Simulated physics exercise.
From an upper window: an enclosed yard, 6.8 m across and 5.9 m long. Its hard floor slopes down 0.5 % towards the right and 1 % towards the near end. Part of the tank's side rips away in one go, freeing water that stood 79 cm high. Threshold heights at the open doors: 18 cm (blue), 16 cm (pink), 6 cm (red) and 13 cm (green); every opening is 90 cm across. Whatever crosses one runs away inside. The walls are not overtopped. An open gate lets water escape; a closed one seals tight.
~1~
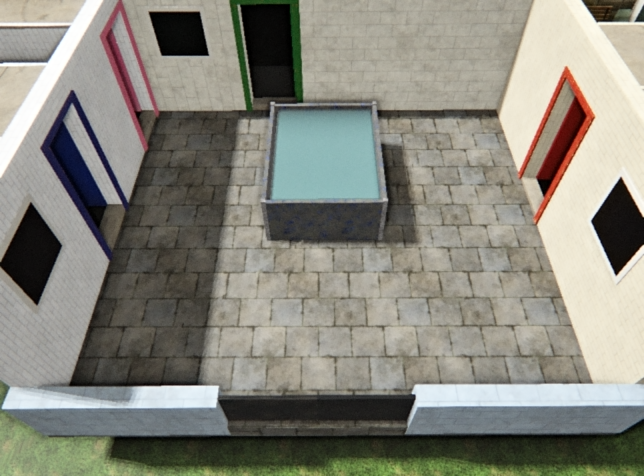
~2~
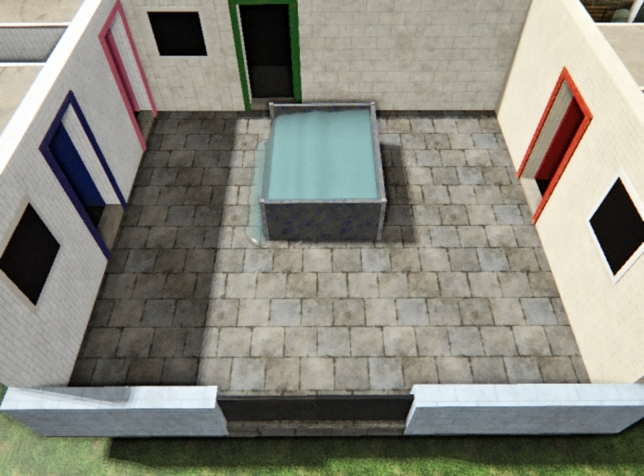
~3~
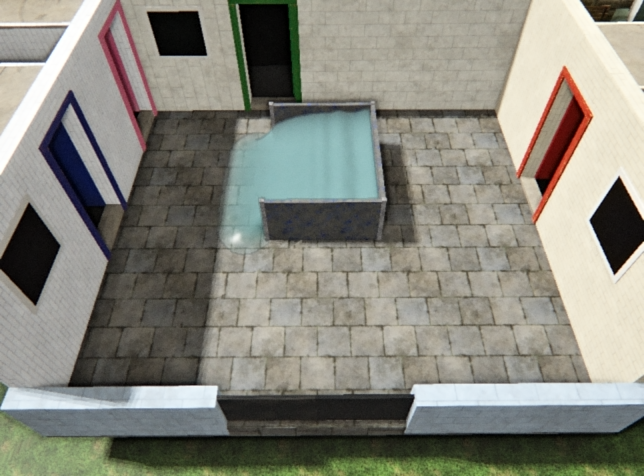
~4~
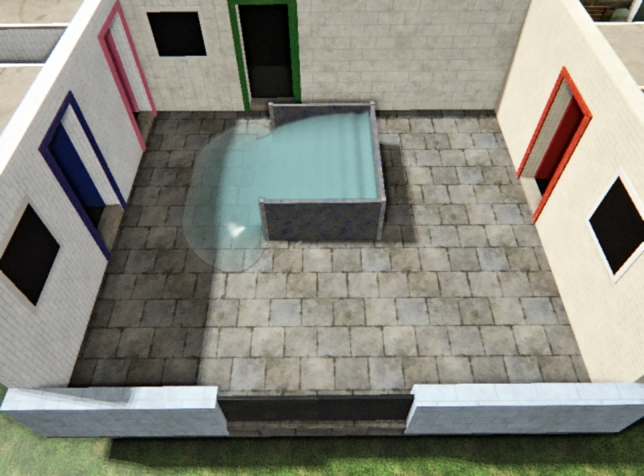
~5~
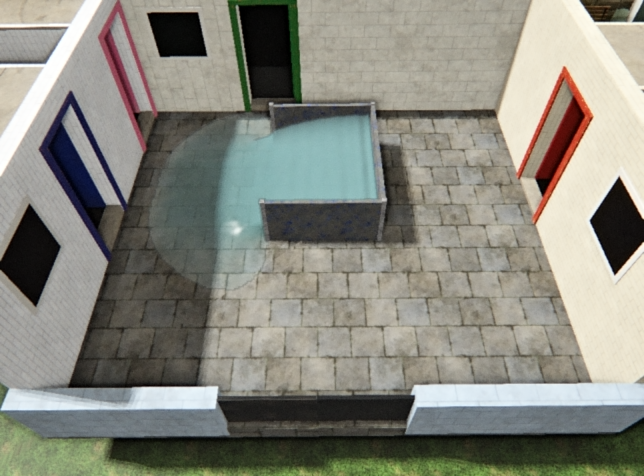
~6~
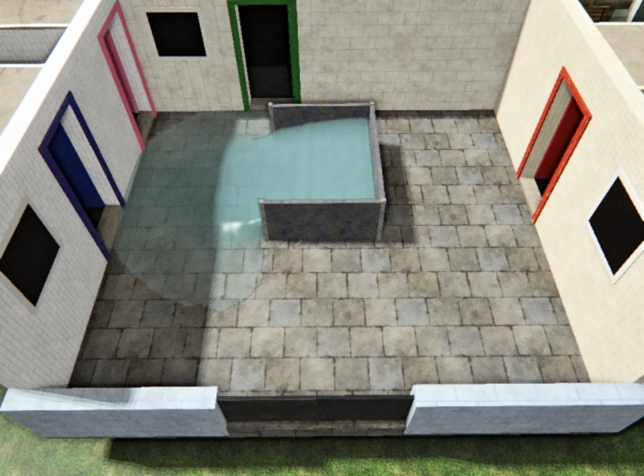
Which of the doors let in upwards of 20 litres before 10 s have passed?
The water let in: At the blue door it passes the limit; at the pink door it passes the limit; at the red door it goes over the limit; at the green door it does not reach the limit.
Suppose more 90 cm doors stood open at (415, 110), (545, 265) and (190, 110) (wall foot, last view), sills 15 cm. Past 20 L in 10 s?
In that order: Under, not over, above.
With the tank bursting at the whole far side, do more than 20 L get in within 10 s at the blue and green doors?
Then: Blue below, green past it.
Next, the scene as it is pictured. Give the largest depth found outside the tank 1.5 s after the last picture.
Roughly 44 cm.
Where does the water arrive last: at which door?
Last comes the red one.
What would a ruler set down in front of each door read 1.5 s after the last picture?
Depths in cm: Blue 34, pink 35, red 0, green 1.
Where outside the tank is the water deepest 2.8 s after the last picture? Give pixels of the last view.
Around (61, 410).
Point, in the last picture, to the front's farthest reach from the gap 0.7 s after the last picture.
Around (74, 368).
Then, 0.7 s after the last picture water covers 30 % of the floor and is deepest (48 cm) near (132, 188); blue door 40 cm at the sill, 67 L in, pink door 33 cm at the sill, 17 L in, red door not reached, green door 2 cm at the sill, 0 L in.
Then, 1.5 s after the last picture water covers 35 % of the floor and is deepest (44 cm) near (61, 410); blue door 34 cm at the sill, 159 L in, pink door 35 cm at the sill, 91 L in, red door not reached, green door 1 cm at the sill, 0 L in.
Then, 2.8 s after the last picture water covers 50 % of the floor and is deepest (30 cm) near (61, 410); blue door 17 cm at the sill, 199 L in, pink door 20 cm at the sill, 163 L in, red door not reached, green door 11 cm at the sill, 0 L in.
Then, 5.3 s after the last picture water covers 90 % of the floor and is deepest (18 cm) near (594, 406); blue door 7 cm at the sill, 200 L in, pink door 7 cm at the sill, 169 L in, red door 5 cm at the sill, 0 L in, green door 6 cm at the sill, 0 L in.
Then, 9.3 s after the last picture water covers 100 % of the floor and is deepest (16 cm) near (580, 406); blue door 5 cm at the sill, 200 L in, pink door 1 cm at the sill, 169 L in, red door 11 cm at the sill, 44 L in, green door 2 cm at the sill, 0 L in.
